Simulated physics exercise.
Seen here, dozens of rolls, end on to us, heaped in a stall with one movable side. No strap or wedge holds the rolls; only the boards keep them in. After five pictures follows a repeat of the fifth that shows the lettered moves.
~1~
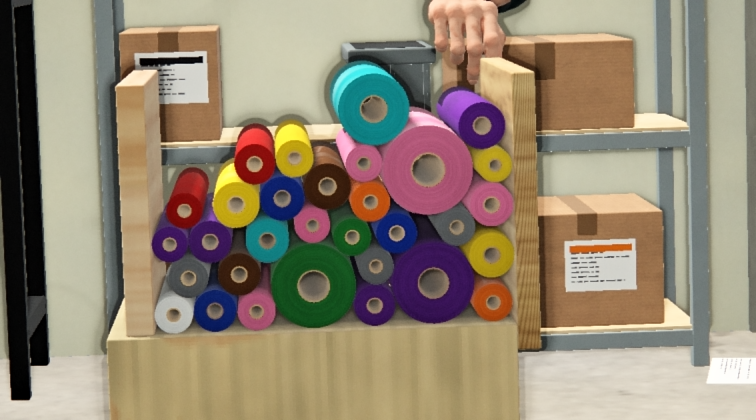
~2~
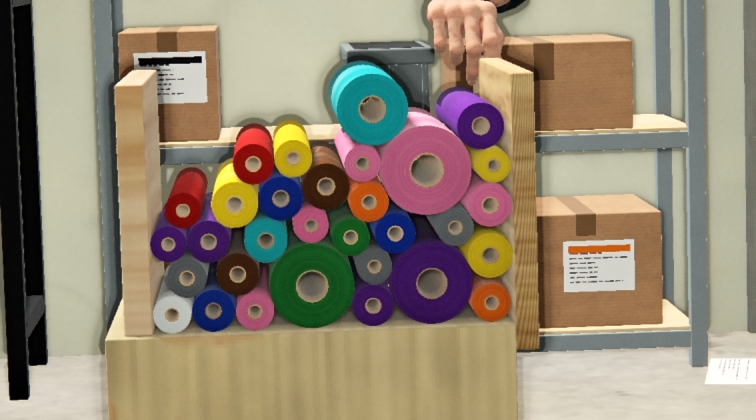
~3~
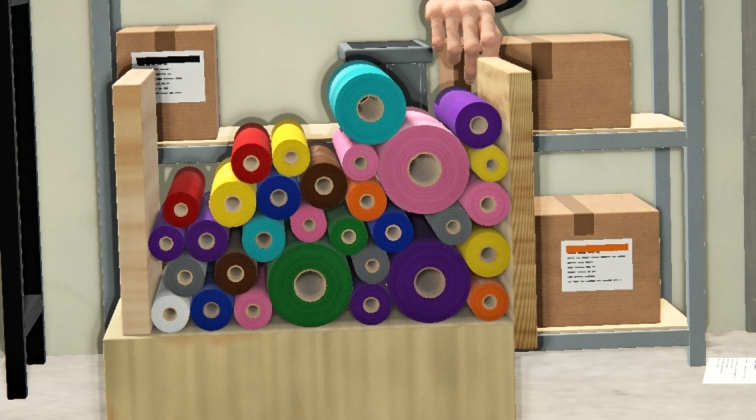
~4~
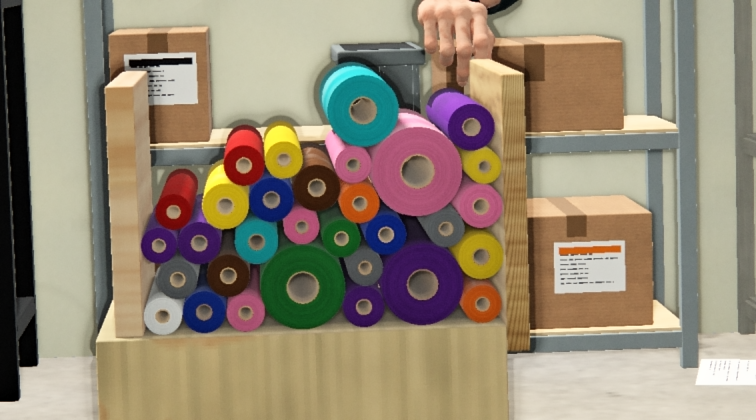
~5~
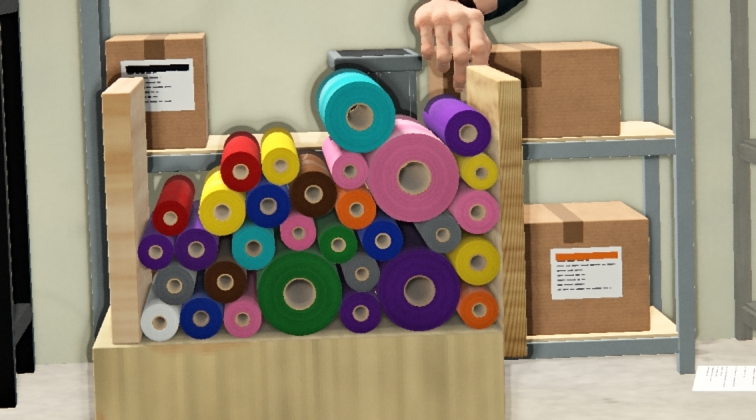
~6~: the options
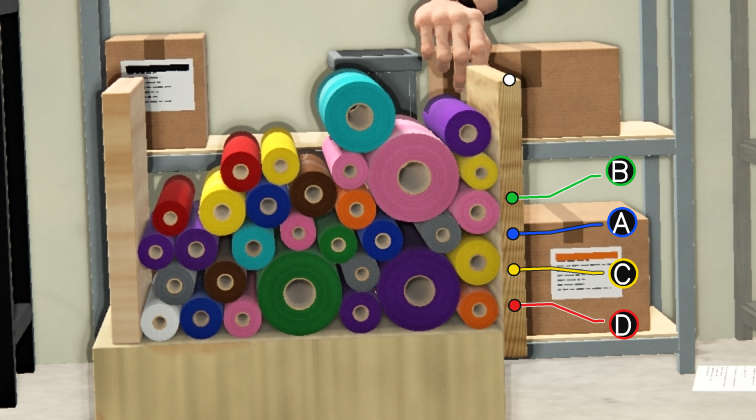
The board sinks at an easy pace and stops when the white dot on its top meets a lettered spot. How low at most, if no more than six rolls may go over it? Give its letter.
The answer is mark C.
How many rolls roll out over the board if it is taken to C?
The count is three.
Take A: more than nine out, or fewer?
Fewer than nine.
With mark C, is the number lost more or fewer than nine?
Fewer than nine.
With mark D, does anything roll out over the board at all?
Yes.
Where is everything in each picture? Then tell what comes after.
In the first frame, side board (505, 191); a white roll (174, 314); a purple roll (434, 283).
In the second frame, a purple roll (432, 283); a blue roll (395, 233).
In the third frame, a pink roll (488, 204); a yellow roll (491, 165).
In the fourth frame, a pink roll (353, 164); a yellow roll (284, 159).
In the fifth frame, side board (491, 199); a white roll (160, 322); a purple roll (420, 291).
On the marked copy, A at (513, 234); B at (512, 198); C at (514, 270); D at (514, 305); the white dot at (509, 80).
Following C. Soon after the start, top of the board (499, 164).
Later, top of the board (501, 261).
In the end, top of the board (501, 269), three out over the board.
As for the rest, A two out over the board; B none out over the board; D seven out over the board.
